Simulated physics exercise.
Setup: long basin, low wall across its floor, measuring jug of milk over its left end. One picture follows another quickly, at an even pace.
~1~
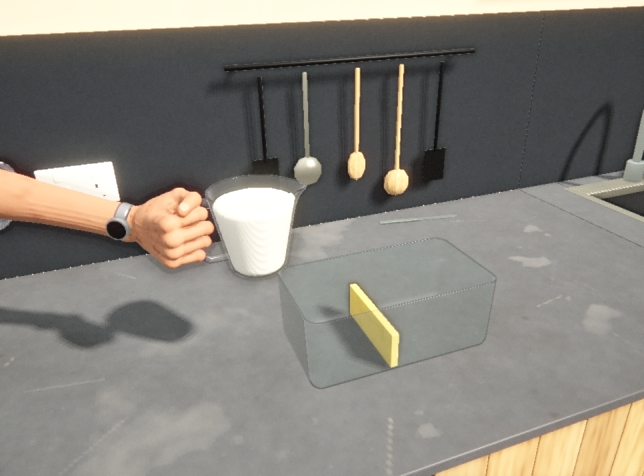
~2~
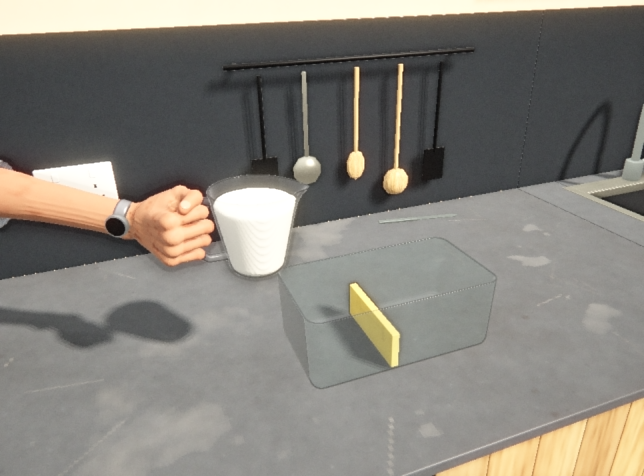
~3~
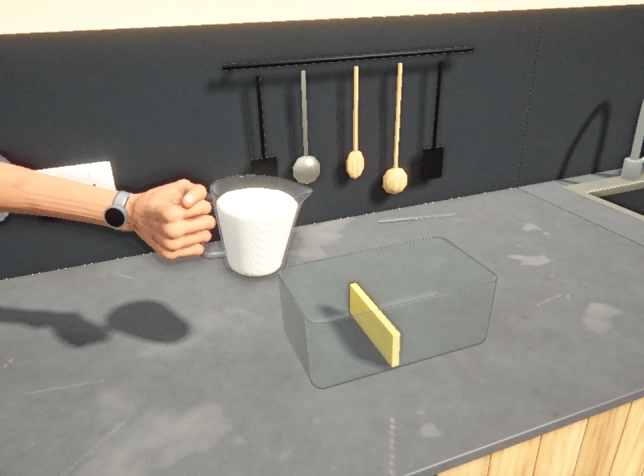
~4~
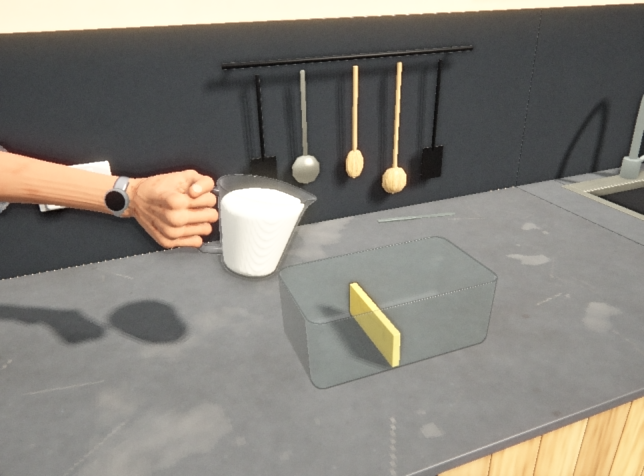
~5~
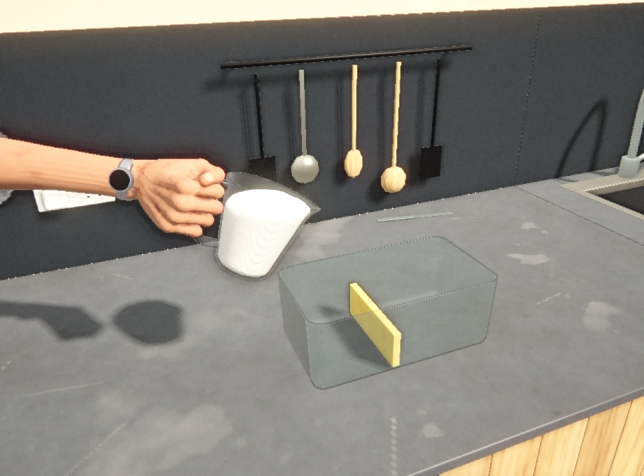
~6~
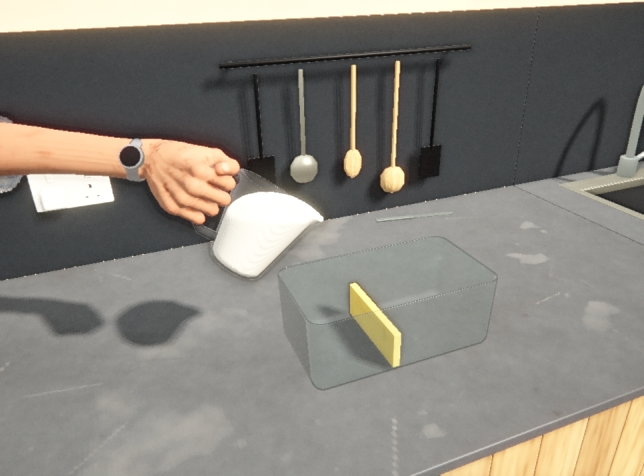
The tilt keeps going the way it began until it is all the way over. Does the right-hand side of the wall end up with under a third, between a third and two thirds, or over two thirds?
The share right of the wall is the low band, below one third.
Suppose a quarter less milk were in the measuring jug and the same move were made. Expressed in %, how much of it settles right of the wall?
About 5 in a hundred.
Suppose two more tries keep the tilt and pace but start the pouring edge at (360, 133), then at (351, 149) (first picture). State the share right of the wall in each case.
You'd see around 65 per cent, and then around 50 per cent.
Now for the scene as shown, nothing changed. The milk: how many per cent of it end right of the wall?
Around 5 percent.
A moment on, the tilt is 109° and 31 per cent is still to pour, 49 is left of the wall and 0 right of it.
Next, the tilt is 117° and 2 per cent is still to pour, 85 is left of the wall and 2 right of it.
Then the tilt is 117° and 0 per cent is still to pour, 84 is left of the wall and 6 right of it.
Later the tilt is 117° and 0 per cent is still to pour, 84 is left of the wall and 6 right of it.
Finally, 84 per cent lies left of the wall, 6 right of it and 10 outside.
